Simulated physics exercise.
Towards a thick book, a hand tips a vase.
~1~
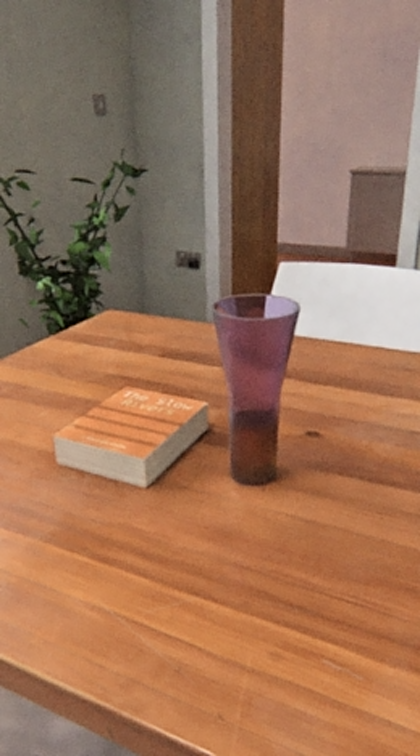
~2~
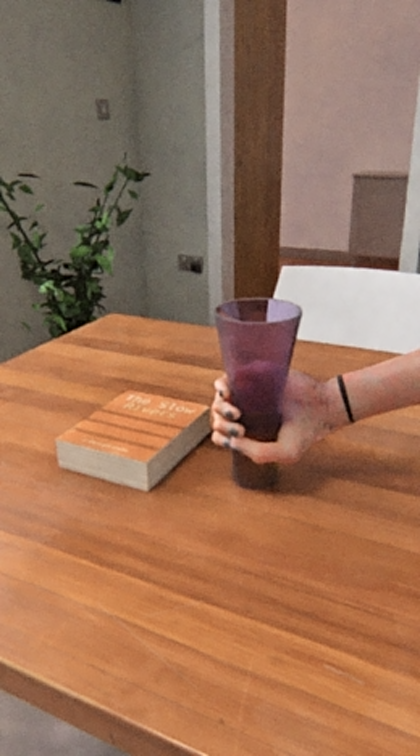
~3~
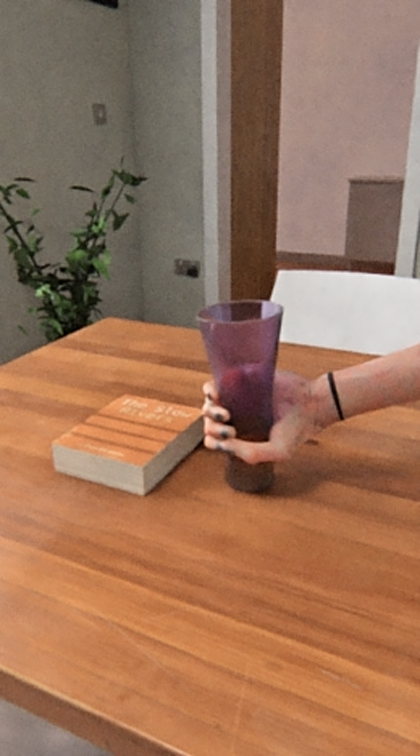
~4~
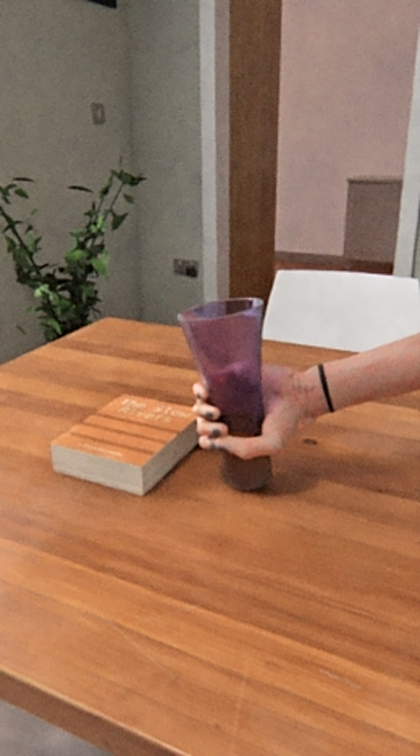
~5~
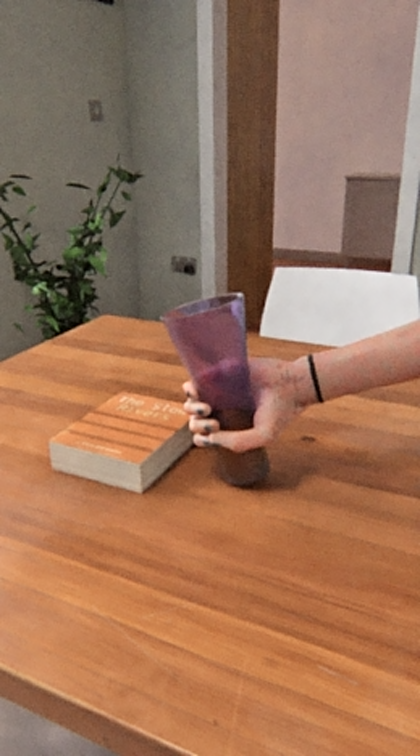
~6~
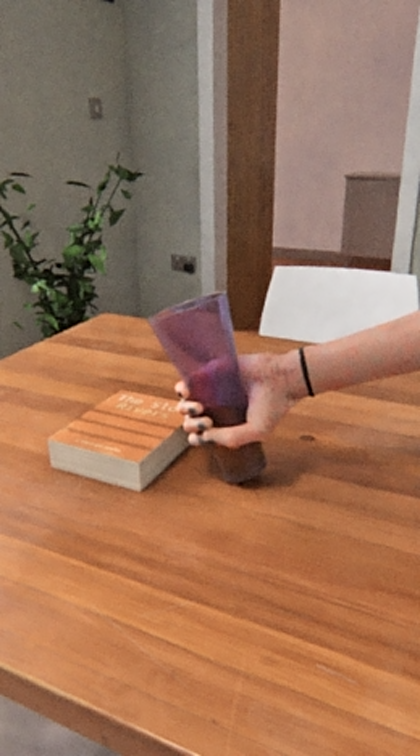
At first, a purple vase, dark in its lower part, stands upright on a wooden table to the right of a thick orange book. A hand with a black wristband reaches in from the right and grips it. The hand then tilts the vase steadily leftward, its top leaning towards the book.
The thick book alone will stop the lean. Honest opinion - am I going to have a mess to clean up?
No, it all stays in.
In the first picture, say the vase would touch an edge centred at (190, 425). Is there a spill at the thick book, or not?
I'd say nothing gets out.
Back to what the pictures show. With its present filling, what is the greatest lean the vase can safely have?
Around 75 degrees, I'd say.
Next, the vase leans by about 40°; its rim is dry.
After that, the vase leans by about 55°; its rim is dry.
Finally, the vase leans by about 60°, against the thick book; its rim is dry.
